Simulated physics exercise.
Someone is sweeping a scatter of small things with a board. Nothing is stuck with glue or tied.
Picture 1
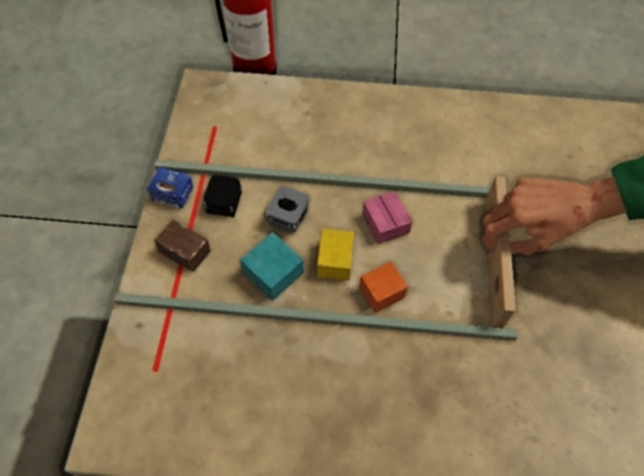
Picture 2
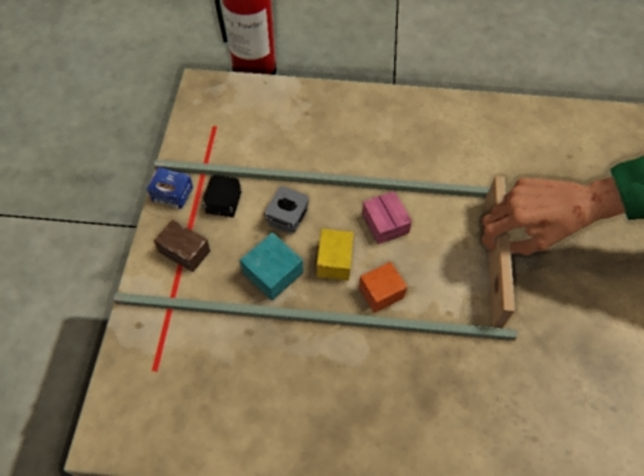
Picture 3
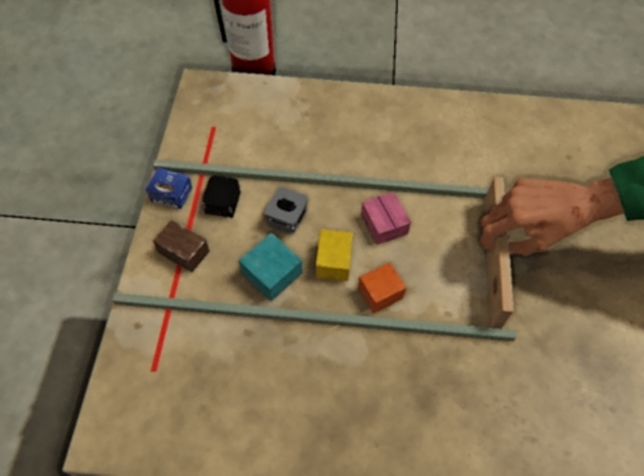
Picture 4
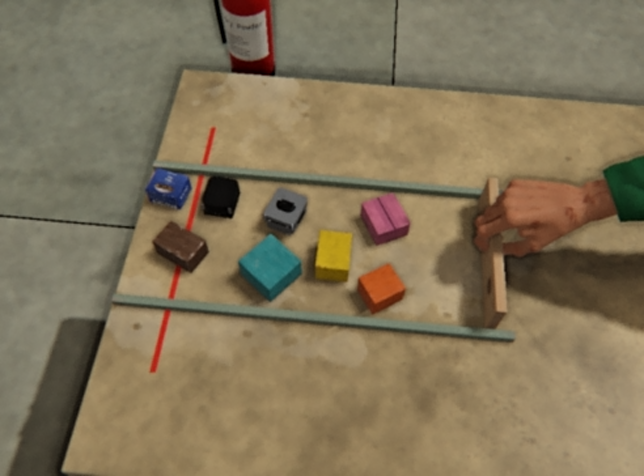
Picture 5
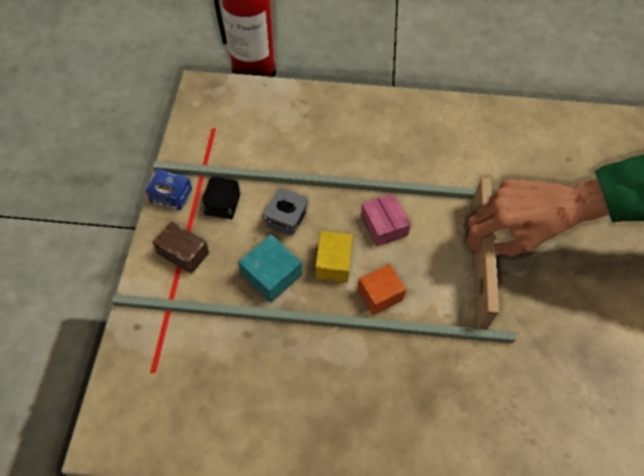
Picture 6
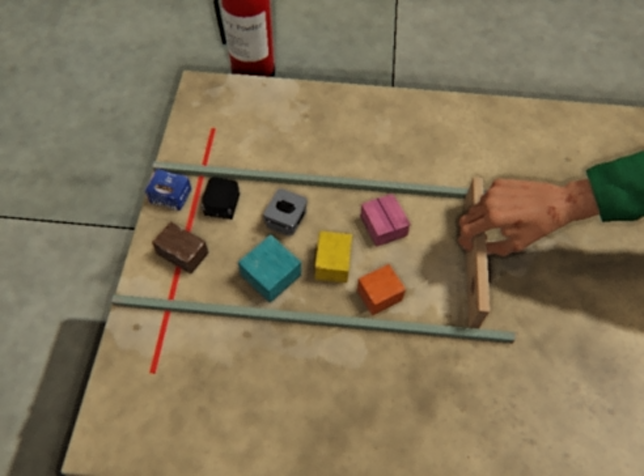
A hand holding a wooden board upright, then sliding it slightly left toward eight scattered small blocks that stay still.
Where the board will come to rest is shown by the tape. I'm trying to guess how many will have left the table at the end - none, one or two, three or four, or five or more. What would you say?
The fallen count comes to three or four.
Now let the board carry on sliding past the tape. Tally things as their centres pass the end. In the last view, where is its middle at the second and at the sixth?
First: Around (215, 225). Next: Around (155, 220).
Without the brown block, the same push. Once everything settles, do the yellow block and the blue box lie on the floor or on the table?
Looking at the two, the yellow block stays up top and the blue box ends up below.
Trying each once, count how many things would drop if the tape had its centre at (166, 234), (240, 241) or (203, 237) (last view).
5, 1, 3.
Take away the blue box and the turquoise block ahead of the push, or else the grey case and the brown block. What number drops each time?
Try one: 1; try two: 1.
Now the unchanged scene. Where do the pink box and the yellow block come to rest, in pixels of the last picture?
The pink box at (178, 191), the yellow block at (160, 228).
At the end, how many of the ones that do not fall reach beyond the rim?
Tally: 2.
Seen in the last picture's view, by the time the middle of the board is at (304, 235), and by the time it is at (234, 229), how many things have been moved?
5 and 8.
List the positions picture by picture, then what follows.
The first frame shows blue box (171, 188); brown block (183, 246); black case (223, 197); board (499, 250); tape (189, 234).
The second frame shows brown block (183, 246); turquoise block (272, 267).
The third frame shows black case (222, 197); board (498, 250).
The fourth frame shows blue box (169, 189); pink box (385, 219).
The fifth frame shows brown block (181, 248); yellow block (334, 257).
The sixth frame shows blue box (169, 190); brown block (181, 248); black case (221, 199); board (476, 251); tape (187, 236).
A little later, none off yet; blue box at rest near (169, 190); brown block at rest near (181, 248); black case at rest near (221, 199).
Next, none off yet; blue box tilted well over near (123, 202); brown block shifted about its own width near (141, 230); black case shifted well along near (155, 193).
When it is over, the number that fall off is three or four; down, black case, brown block and blue box.
